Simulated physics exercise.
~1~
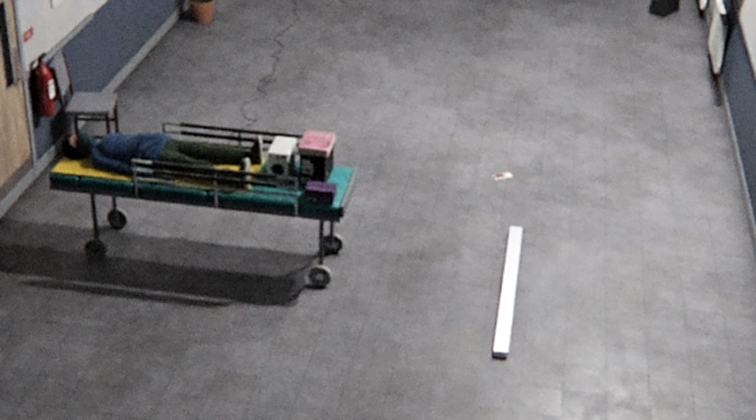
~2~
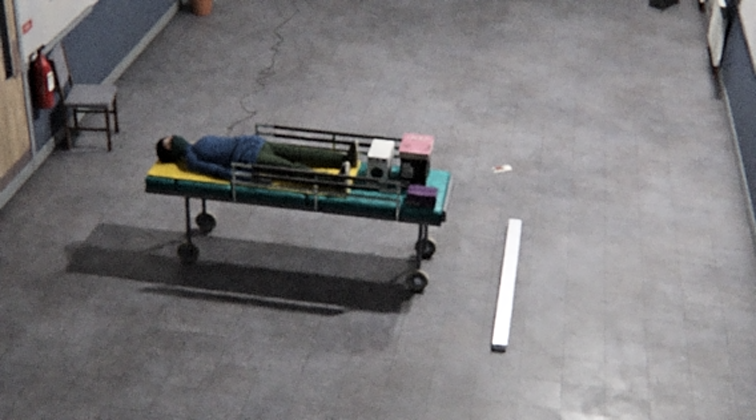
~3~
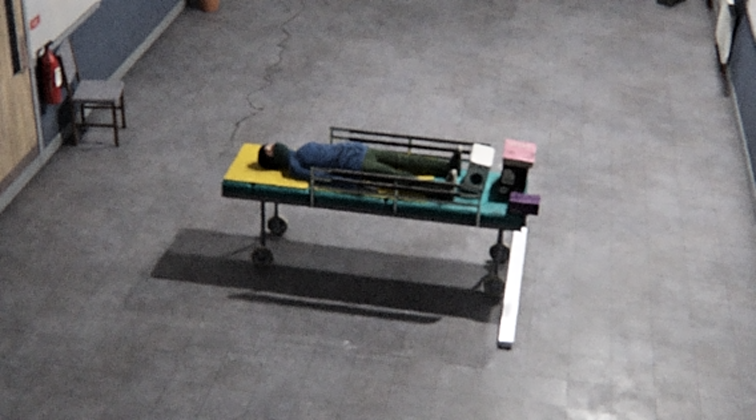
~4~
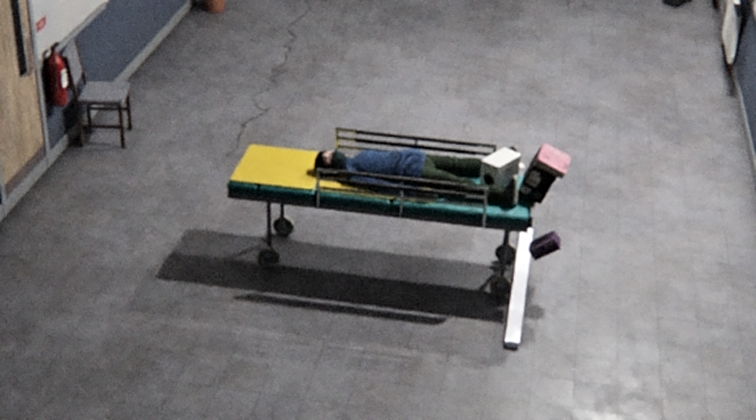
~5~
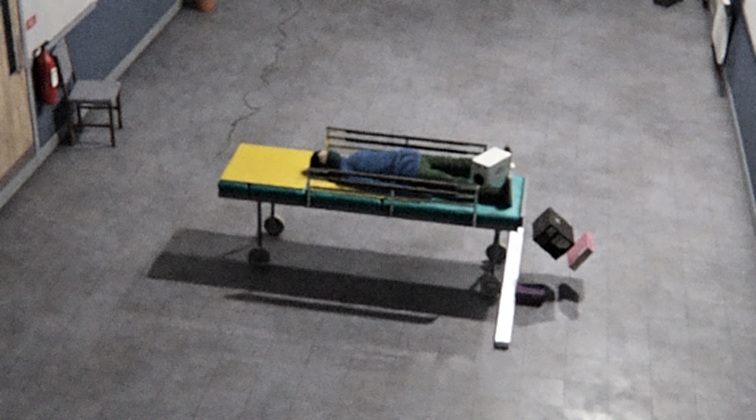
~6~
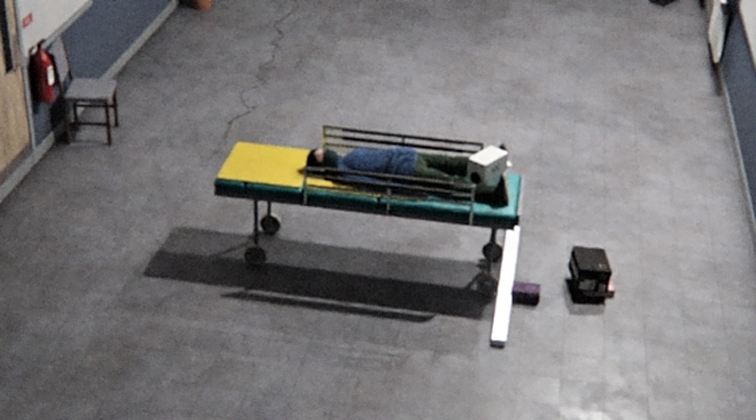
A person lying limp on a hospital trolley slides forward as it stops at a sill, three items falling, white monitor staying.
